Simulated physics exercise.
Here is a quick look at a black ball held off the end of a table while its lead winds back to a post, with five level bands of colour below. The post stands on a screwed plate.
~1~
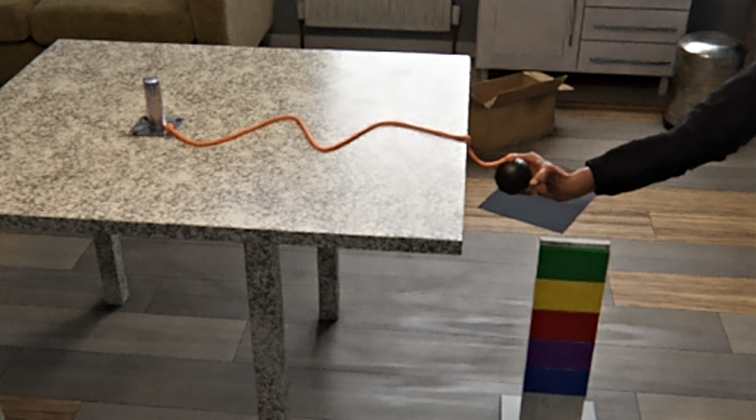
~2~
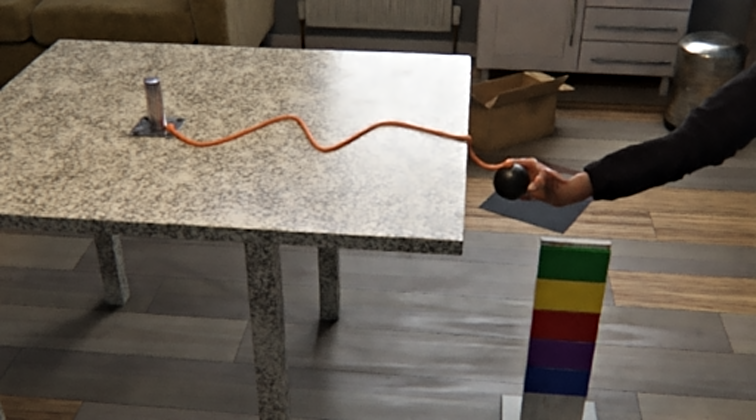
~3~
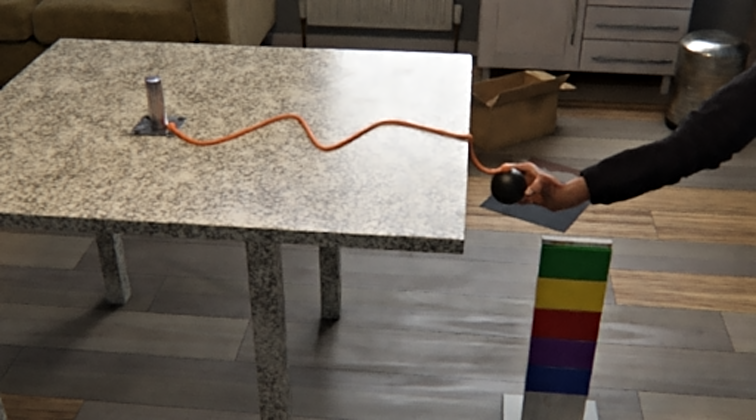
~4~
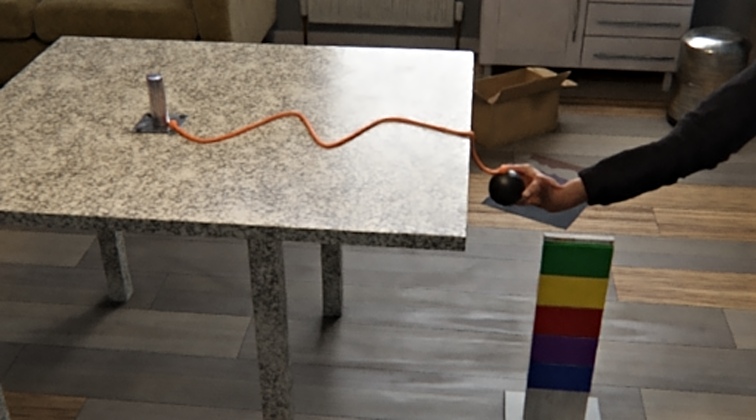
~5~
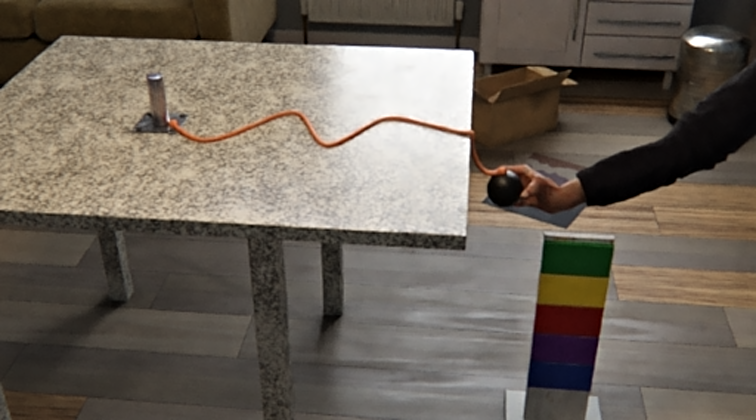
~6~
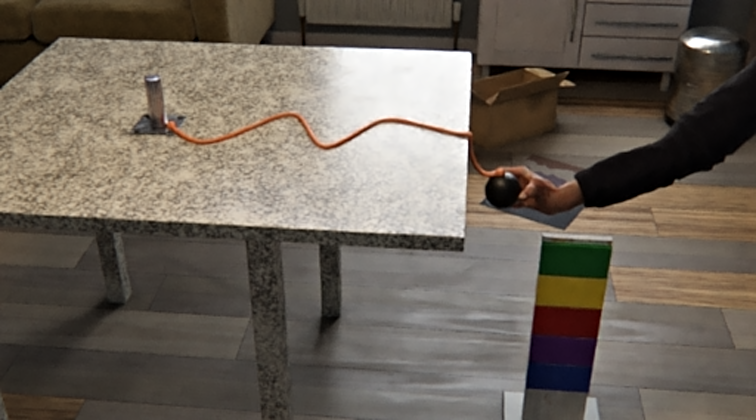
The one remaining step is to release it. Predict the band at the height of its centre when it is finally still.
The red band, level with its centre.
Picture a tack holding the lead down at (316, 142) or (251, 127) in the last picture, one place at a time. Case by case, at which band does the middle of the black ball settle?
Green, then yellow.
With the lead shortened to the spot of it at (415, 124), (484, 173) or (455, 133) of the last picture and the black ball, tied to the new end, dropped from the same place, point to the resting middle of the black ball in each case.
Try 1: About (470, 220). Try 2: About (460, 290). Try 3: About (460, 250).
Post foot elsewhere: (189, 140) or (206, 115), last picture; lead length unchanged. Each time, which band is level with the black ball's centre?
Result 1: Purple. Result 2: Purple.
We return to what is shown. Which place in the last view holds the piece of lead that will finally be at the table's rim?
Pixel (362, 130).
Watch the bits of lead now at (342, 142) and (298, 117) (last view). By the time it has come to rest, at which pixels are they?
One finishes at (436, 134) and the other at (340, 131).
Early on, ball near (449, 305); level with red.
Midway, ball near (471, 308); level with red.
Finally, ball near (460, 307); level with red. The lead holds its middle at red.
